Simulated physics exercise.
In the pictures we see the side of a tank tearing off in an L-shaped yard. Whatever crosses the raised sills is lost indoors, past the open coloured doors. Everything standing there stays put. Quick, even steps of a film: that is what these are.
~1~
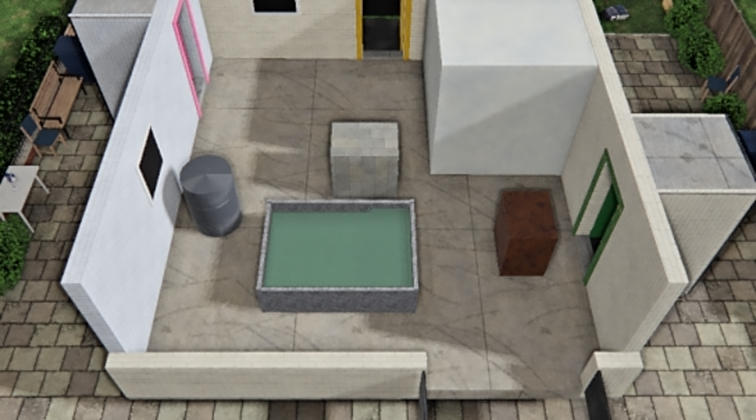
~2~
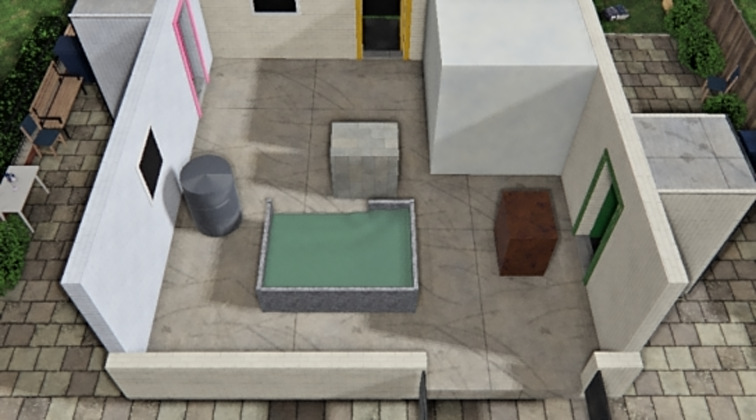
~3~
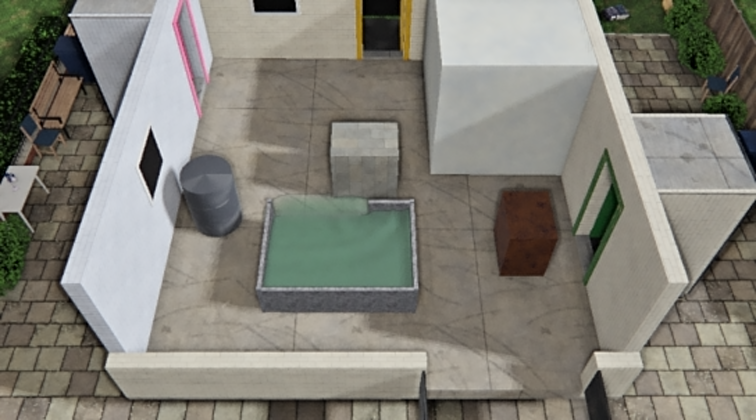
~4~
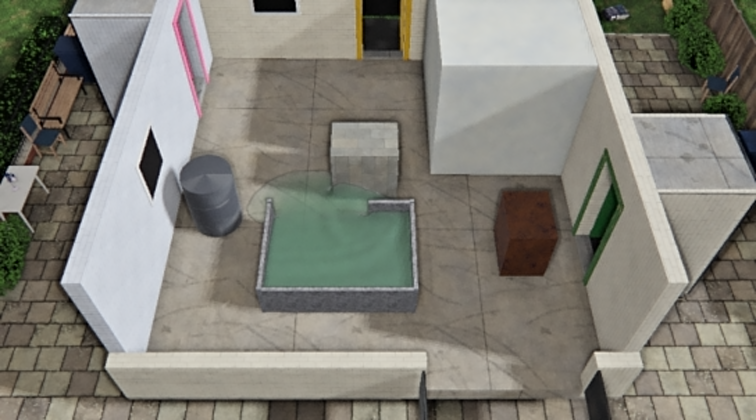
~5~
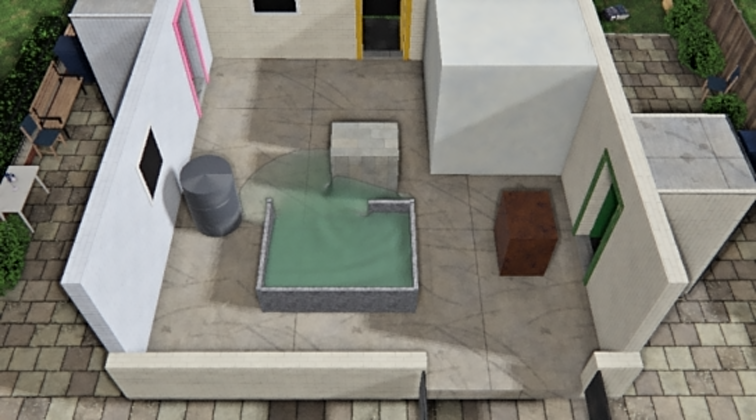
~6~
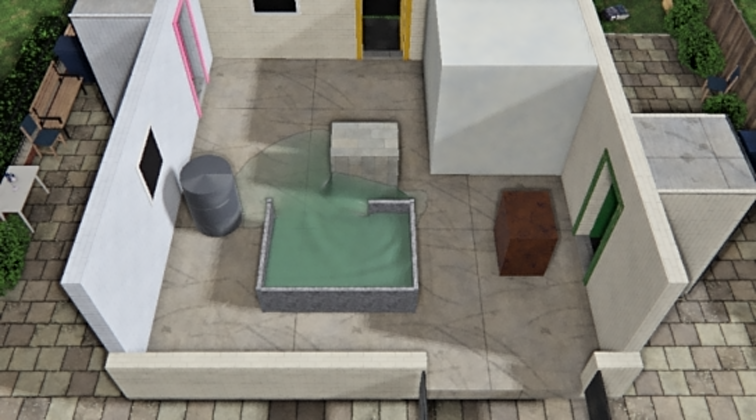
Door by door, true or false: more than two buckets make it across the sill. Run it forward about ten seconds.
Yellow door: True; green door: False; pink door: False.
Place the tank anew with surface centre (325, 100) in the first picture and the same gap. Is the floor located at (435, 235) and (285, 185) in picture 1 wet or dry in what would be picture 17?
Bone-dry, bone-dry.
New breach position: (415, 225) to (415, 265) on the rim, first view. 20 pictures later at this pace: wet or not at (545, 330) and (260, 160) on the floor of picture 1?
Soaked, then untouched.
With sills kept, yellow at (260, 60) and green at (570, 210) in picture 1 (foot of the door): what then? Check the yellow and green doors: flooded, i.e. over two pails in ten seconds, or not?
As I read it, the yellow door overshoots, and the green door overshoots.
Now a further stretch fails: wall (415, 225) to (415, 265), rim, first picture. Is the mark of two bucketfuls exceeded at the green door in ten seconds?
Well, the green door simply overshoots.
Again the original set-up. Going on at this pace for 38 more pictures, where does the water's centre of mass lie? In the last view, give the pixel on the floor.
Around pixel (346, 169) of the last picture.
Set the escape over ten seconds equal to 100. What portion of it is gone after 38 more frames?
I'd estimate close to 25 per cent.
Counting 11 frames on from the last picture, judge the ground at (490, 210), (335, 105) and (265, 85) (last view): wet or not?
Lab note, in the order given: Wet through, wet through, wet through.
A moment on, water covers 30 % of the floor; the yellow door not reached, the green door not reached, the pink door not reached.
Next, water covers 50 % of the floor; the yellow door wet at the sill, nothing in, the green door not reached, the pink door wet at the sill, nothing in.
Then, water covers 60 % of the floor; the yellow door under two buckets in, the green door wet at the sill, nothing in, the pink door wet at the sill, nothing in.
Later, water covers 75 % of the floor; the yellow door under two buckets in, the green door under two buckets in, the pink door wet at the sill, nothing in.
In the end, water covers 90 % of the floor; the yellow door over two buckets in, the green door under two buckets in, the pink door wet at the sill, nothing in.
